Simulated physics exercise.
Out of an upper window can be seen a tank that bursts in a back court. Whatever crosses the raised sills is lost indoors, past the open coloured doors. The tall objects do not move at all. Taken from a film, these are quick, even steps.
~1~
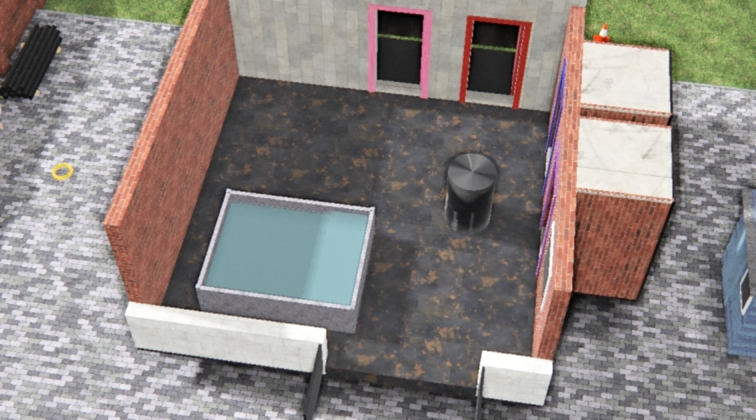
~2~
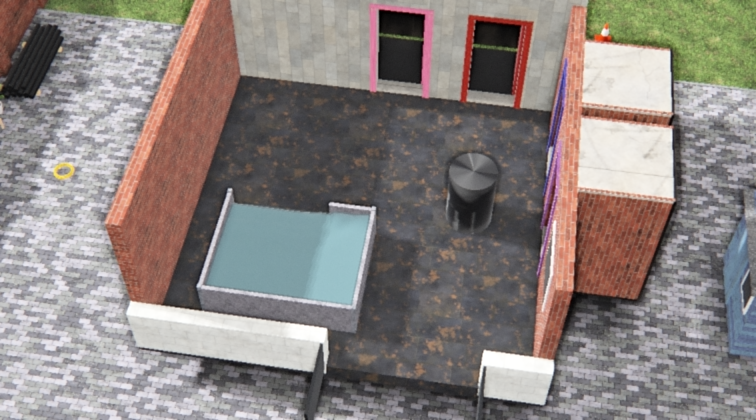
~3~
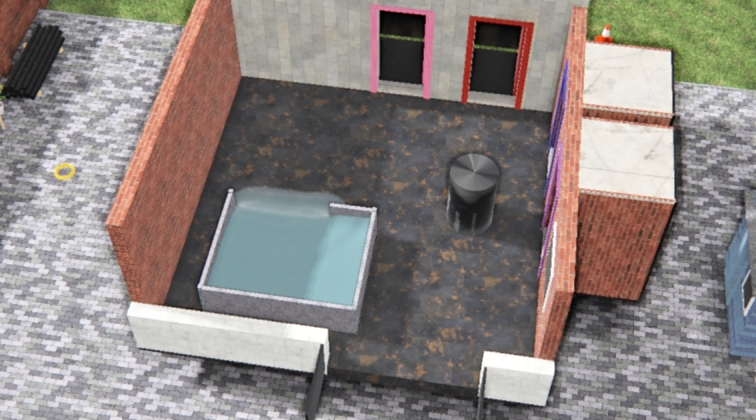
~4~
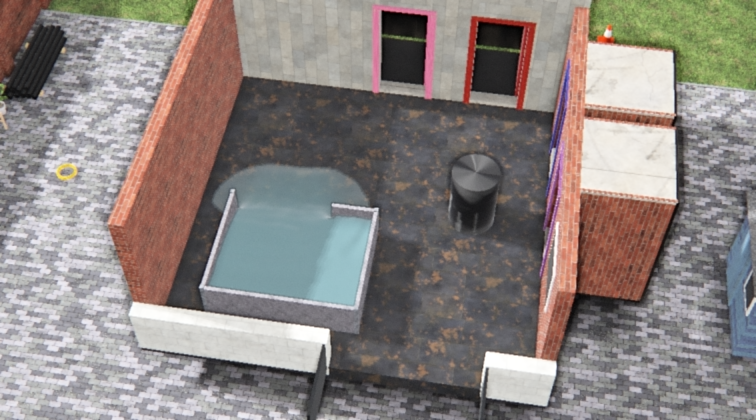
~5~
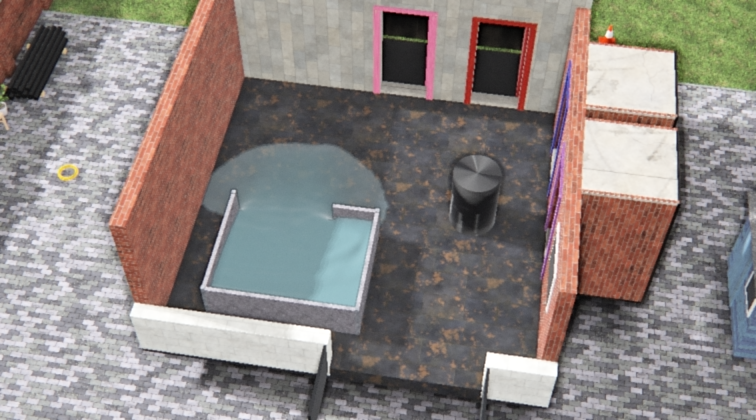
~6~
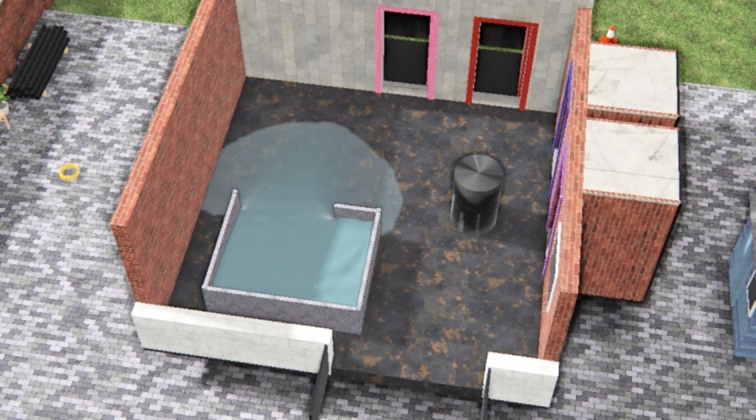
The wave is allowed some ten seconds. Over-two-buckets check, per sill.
My prediction: Blue door: Not over the line on that one; pink door: Over the line on that one; purple door: Not over the line on that one; red door: Over the line on that one.
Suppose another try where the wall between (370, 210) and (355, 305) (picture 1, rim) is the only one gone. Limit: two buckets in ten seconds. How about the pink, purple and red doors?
Pink door falls short, purple door exceeds the limit, red door exceeds the limit.
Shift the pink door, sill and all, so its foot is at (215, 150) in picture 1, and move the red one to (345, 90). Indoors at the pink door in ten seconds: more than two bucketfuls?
Checking it, I find the pink door overflows.
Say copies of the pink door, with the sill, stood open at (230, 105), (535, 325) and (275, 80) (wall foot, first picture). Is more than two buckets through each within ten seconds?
In order: Tops the limit, stays within it, tops the limit.
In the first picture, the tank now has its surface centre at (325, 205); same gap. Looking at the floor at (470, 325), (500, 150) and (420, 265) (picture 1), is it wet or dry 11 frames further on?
One after the other: Untouched, untouched, untouched.
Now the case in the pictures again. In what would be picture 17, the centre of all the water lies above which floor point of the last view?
At about (300, 193).
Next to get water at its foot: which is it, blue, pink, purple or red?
I'd say it's the one in pink.
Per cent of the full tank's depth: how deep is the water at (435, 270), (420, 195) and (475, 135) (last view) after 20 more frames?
About 0, 0 and 8 per cent.
A moment on, water covers 35 % of the floor; the blue door not reached, the pink door wet at the sill, nothing in, the purple door not reached, the red door not reached.
Next, water covers 40 % of the floor; the blue door not reached, the pink door over two buckets in, the purple door not reached, the red door not reached.
Then, water covers 50 % of the floor; the blue door not reached, the pink door over two buckets in, the purple door not reached, the red door wet at the sill, nothing in.
Later, water covers 80 % of the floor; the blue door wet at the sill, nothing in, the pink door far over two buckets in, the purple door wet at the sill, nothing in, the red door under two buckets in.
In the end, water covers 100 % of the floor; the blue door wet at the sill, nothing in, the pink door far over two buckets in, the purple door wet at the sill, nothing in, the red door over two buckets in.
